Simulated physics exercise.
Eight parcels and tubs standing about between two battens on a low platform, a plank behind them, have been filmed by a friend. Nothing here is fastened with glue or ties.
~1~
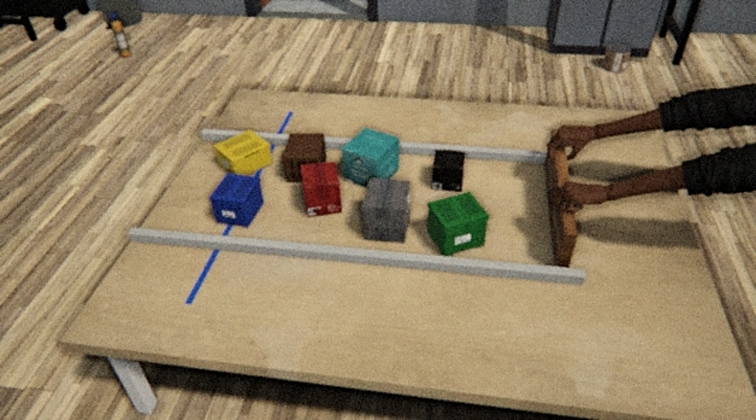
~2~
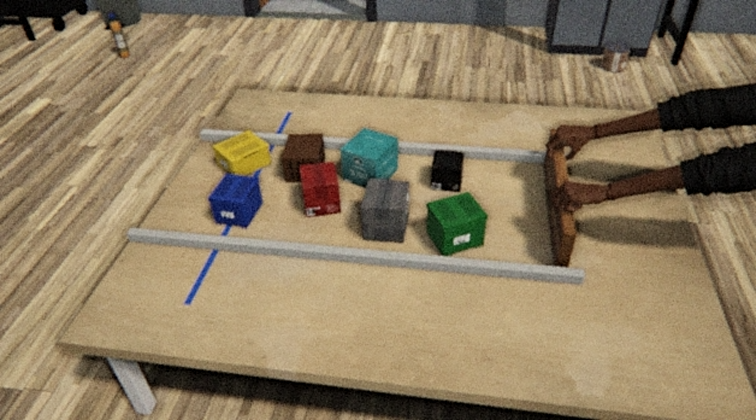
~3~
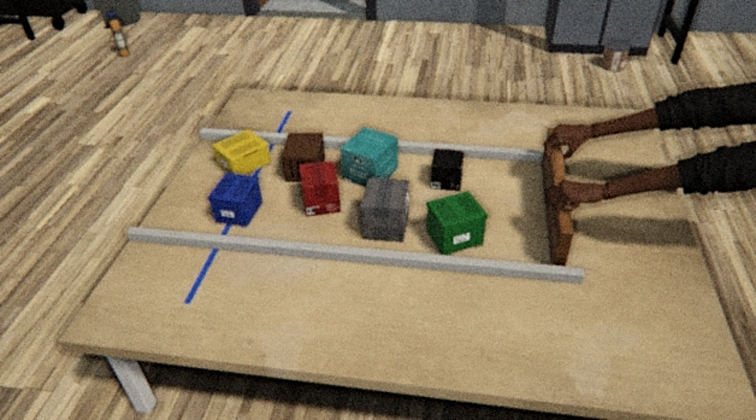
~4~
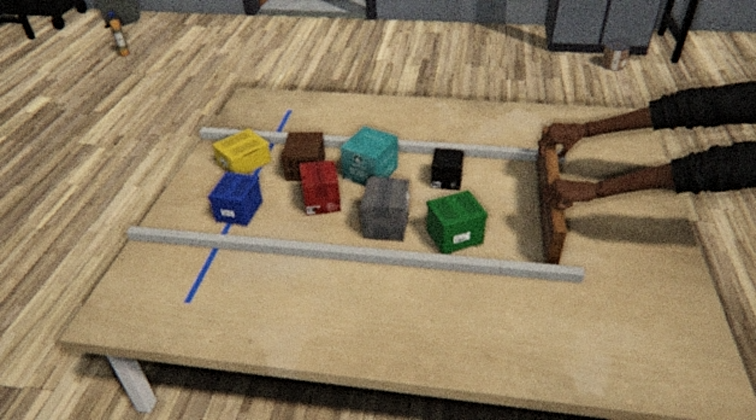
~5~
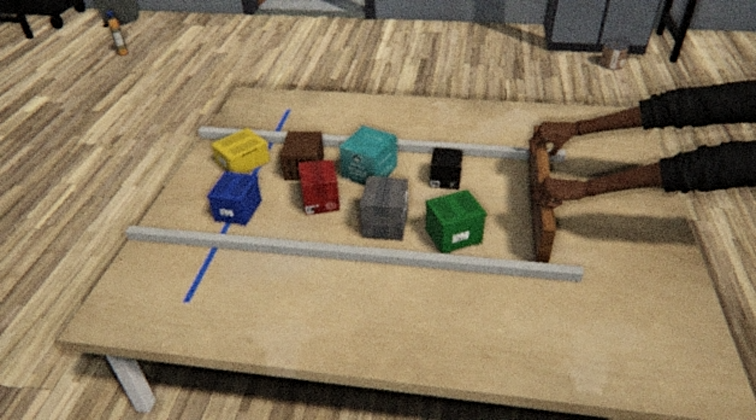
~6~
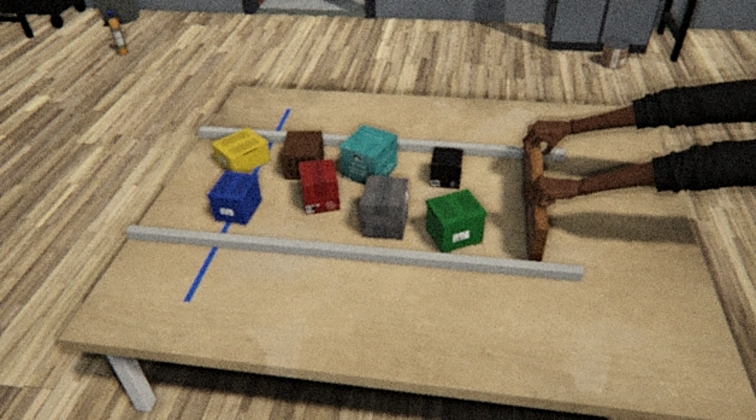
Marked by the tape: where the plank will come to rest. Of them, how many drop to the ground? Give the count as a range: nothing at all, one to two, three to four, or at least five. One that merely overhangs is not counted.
The count is three to four.
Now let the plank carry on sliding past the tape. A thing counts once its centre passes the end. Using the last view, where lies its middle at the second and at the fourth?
At (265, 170) for the second, at (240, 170) for the fourth.
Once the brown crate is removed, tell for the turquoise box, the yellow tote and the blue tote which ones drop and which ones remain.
The turquoise box remains up; the yellow tote drops off; the blue tote falls.
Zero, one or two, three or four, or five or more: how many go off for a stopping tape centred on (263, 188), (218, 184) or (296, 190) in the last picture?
Well, it comes out as just one or two, at least five and no fall at all, in that order.
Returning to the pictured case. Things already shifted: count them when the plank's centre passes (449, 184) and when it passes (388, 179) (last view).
By then 3, and later 5.
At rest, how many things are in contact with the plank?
At rest, 2 are in contact.
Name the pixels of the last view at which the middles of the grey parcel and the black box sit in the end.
Okay, so first (168, 195), and next (244, 154).
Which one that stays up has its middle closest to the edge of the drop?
It's the red box.
Early on, none off yet; yellow tote at rest near (242, 153); blue tote at rest near (236, 198); brown crate at rest near (303, 155).
A while later, none off yet; yellow tote at rest near (242, 153); blue tote travelled a little near (227, 198); brown crate travelled a little near (289, 154).
Further along, none off yet; yellow tote travelled about its own width near (189, 152); blue tote travelled about its own width near (179, 195); brown crate travelled well along near (226, 147).
Finally, the number that fall off is three or four; lost, brown crate, blue tote and yellow tote.
